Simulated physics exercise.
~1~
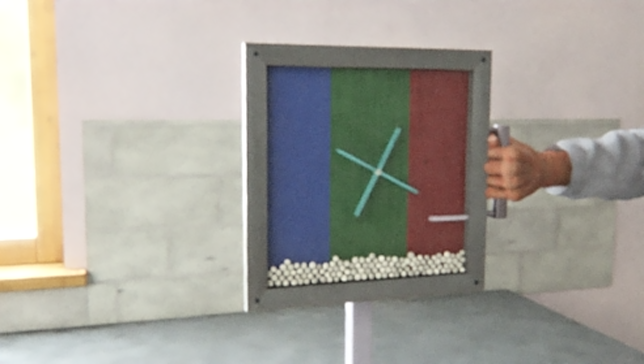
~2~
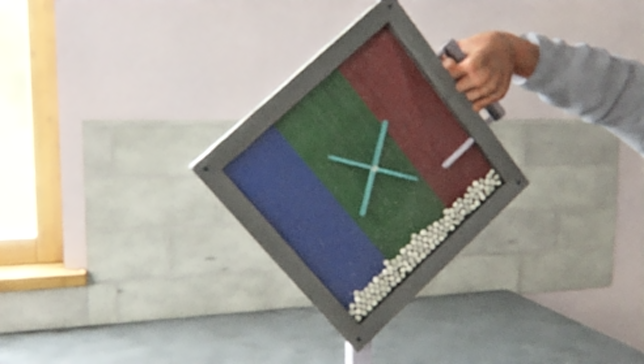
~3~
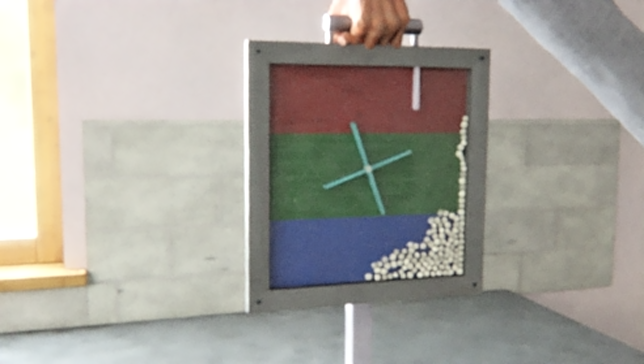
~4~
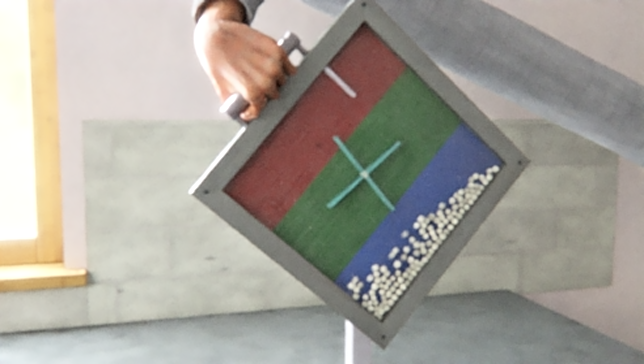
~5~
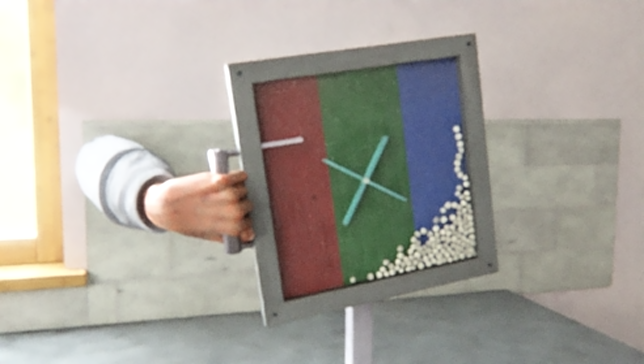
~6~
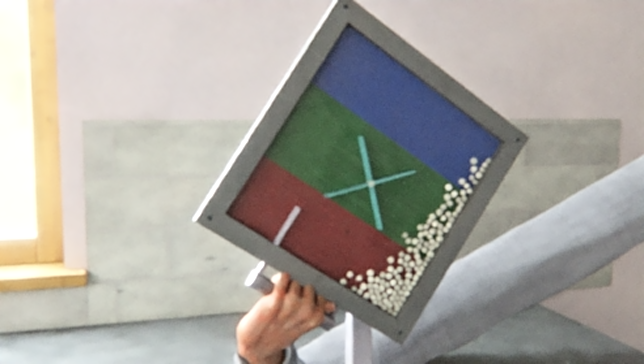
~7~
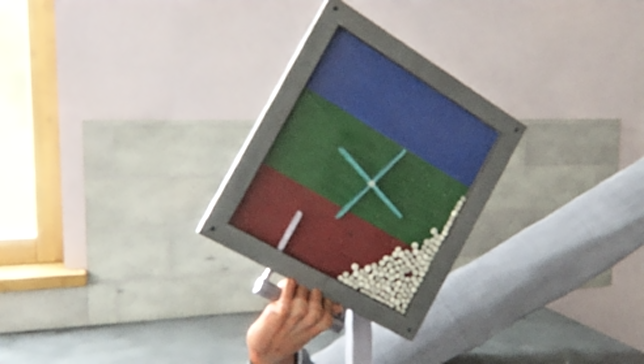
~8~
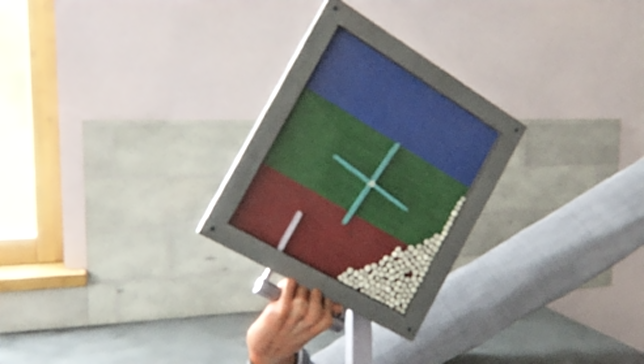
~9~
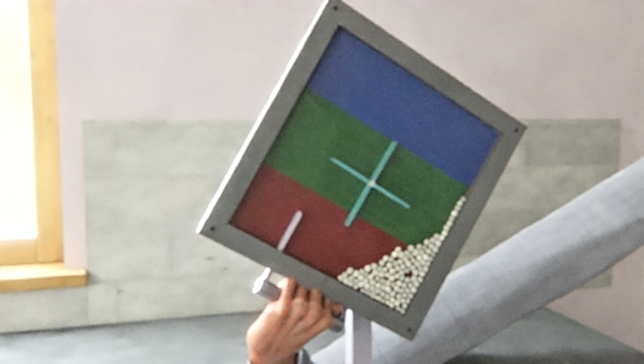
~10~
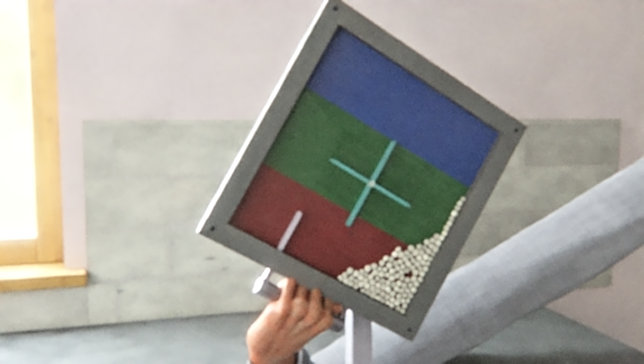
A square framed case with blue, green and red strips was turned anticlockwise by a hand on its handle, sending its small white pills tumbling, until it stopped tilted with them heaped in the bottom corner, mostly over red, while the teal cross turned slightly further.
